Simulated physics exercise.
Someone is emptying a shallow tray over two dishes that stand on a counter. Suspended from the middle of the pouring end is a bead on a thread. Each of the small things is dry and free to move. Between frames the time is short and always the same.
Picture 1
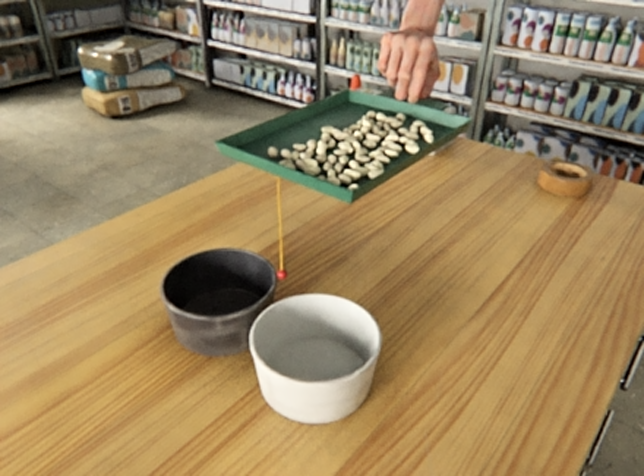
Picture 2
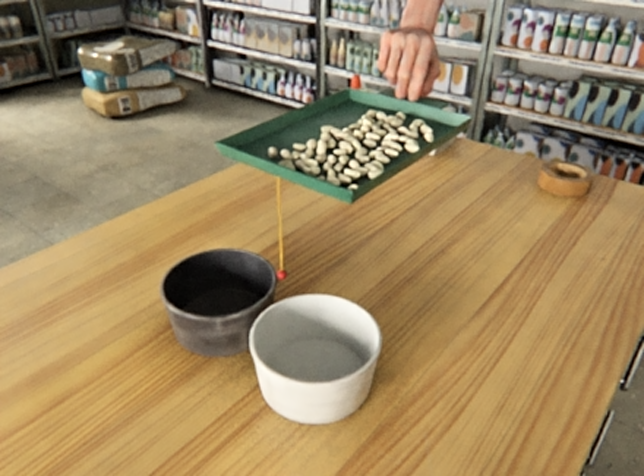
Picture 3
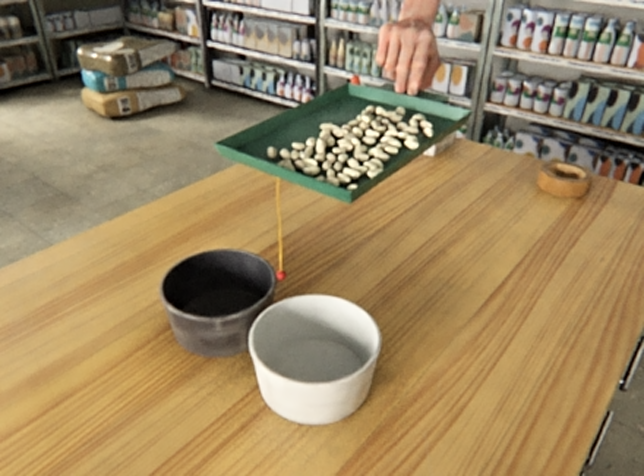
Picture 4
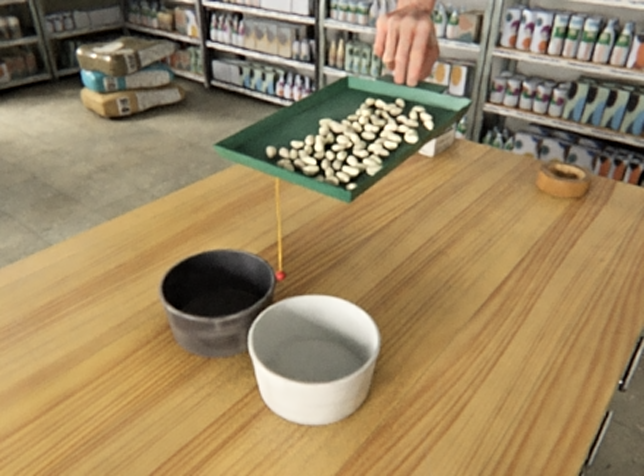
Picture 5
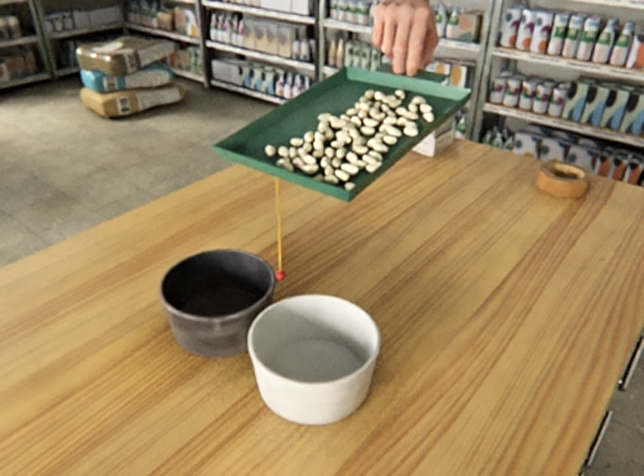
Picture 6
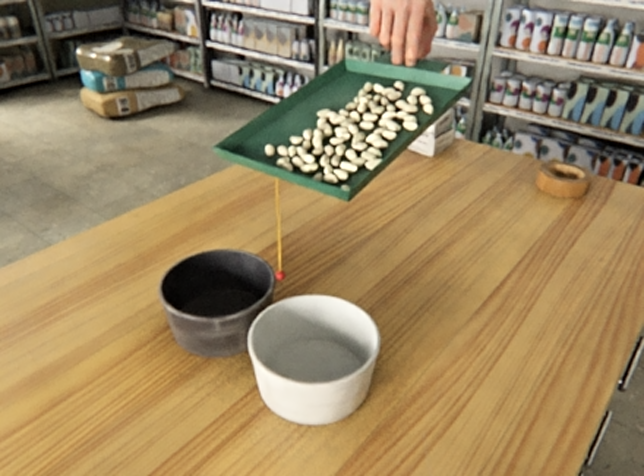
Green tray of white beans tilting slightly in a person's hand above a dark dish and a white dish on a wooden counter.
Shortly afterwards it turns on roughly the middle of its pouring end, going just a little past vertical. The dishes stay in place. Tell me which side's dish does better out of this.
The dish on the left does better.
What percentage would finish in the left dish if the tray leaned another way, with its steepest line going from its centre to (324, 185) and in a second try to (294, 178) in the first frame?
The share is 0 per cent in the first and 20 per cent in the second.
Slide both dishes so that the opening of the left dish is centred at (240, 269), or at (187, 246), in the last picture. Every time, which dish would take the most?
Try 1: The left-side dish; try 2: The right-side dish.
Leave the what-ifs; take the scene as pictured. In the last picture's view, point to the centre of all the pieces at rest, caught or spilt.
Roughly at pixel (222, 323).
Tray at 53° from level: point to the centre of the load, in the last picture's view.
I'd put it at about (285, 145).
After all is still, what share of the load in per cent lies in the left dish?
It comes to around 70 per cent of the load.
Just after the last frame, tray tipped steeply; almost all on the tray; just a few in the left dish; just a few in the air.
A moment on, tray tipped right over; roughly two thirds on the tray; about a tenth in the left dish; just a few outside both; roughly a quarter in the air.
Further on, tray tipped past a quarter turn; roughly a quarter in the right dish; roughly two thirds in the left dish; about a tenth outside both.
When it is over, tray tipped past a quarter turn; roughly a quarter in the right dish; roughly two thirds in the left dish; about a tenth outside both.
